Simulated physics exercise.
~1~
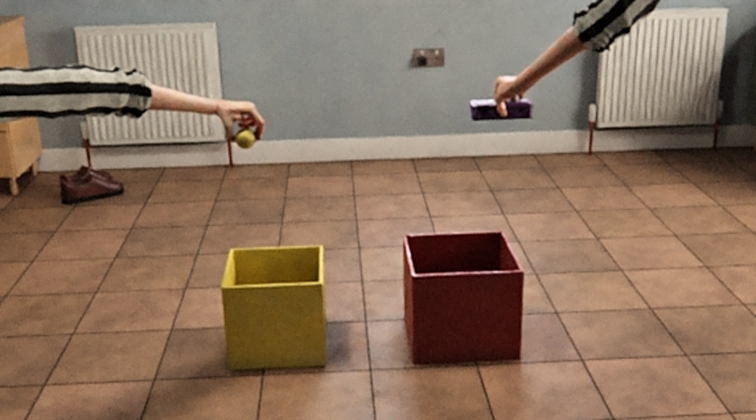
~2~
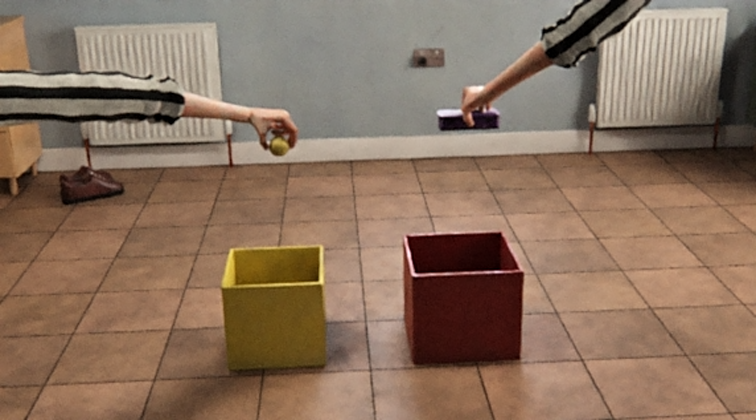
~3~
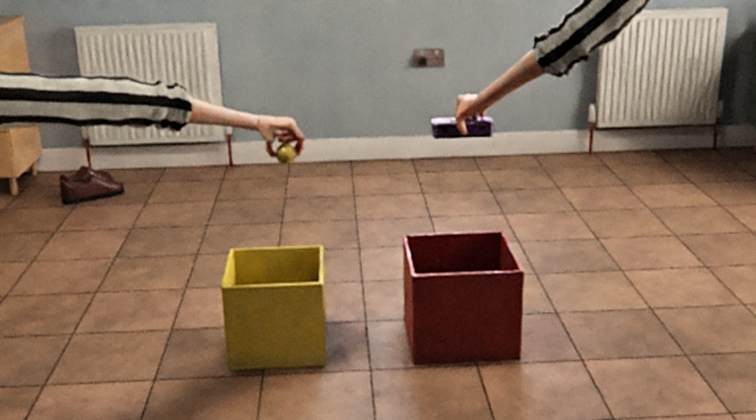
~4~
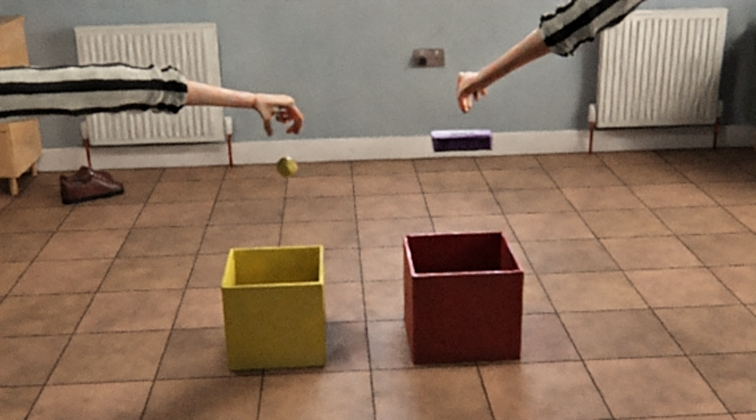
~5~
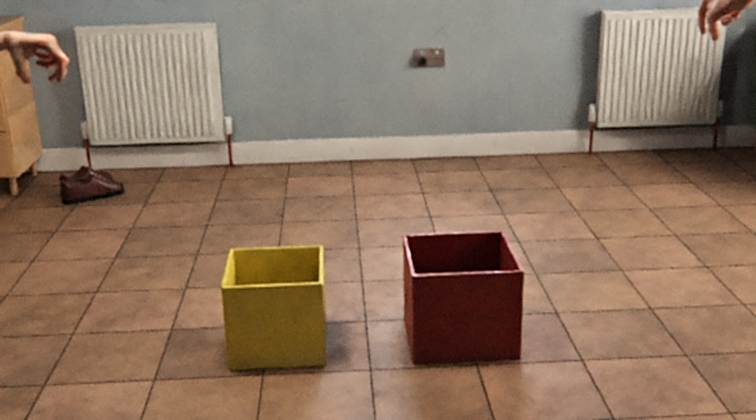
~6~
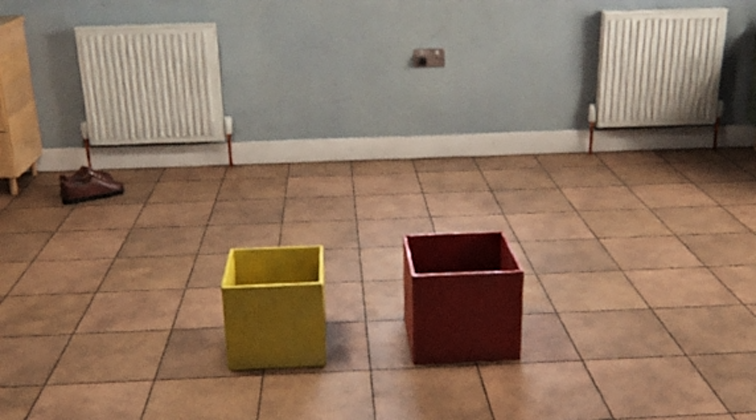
A lemon and a purple case, held by hands reaching in from the left and right, move inward above a yellow box and a red box, then are released and drop into them. The hands withdraw, leaving the two boxes still on the tiled floor.
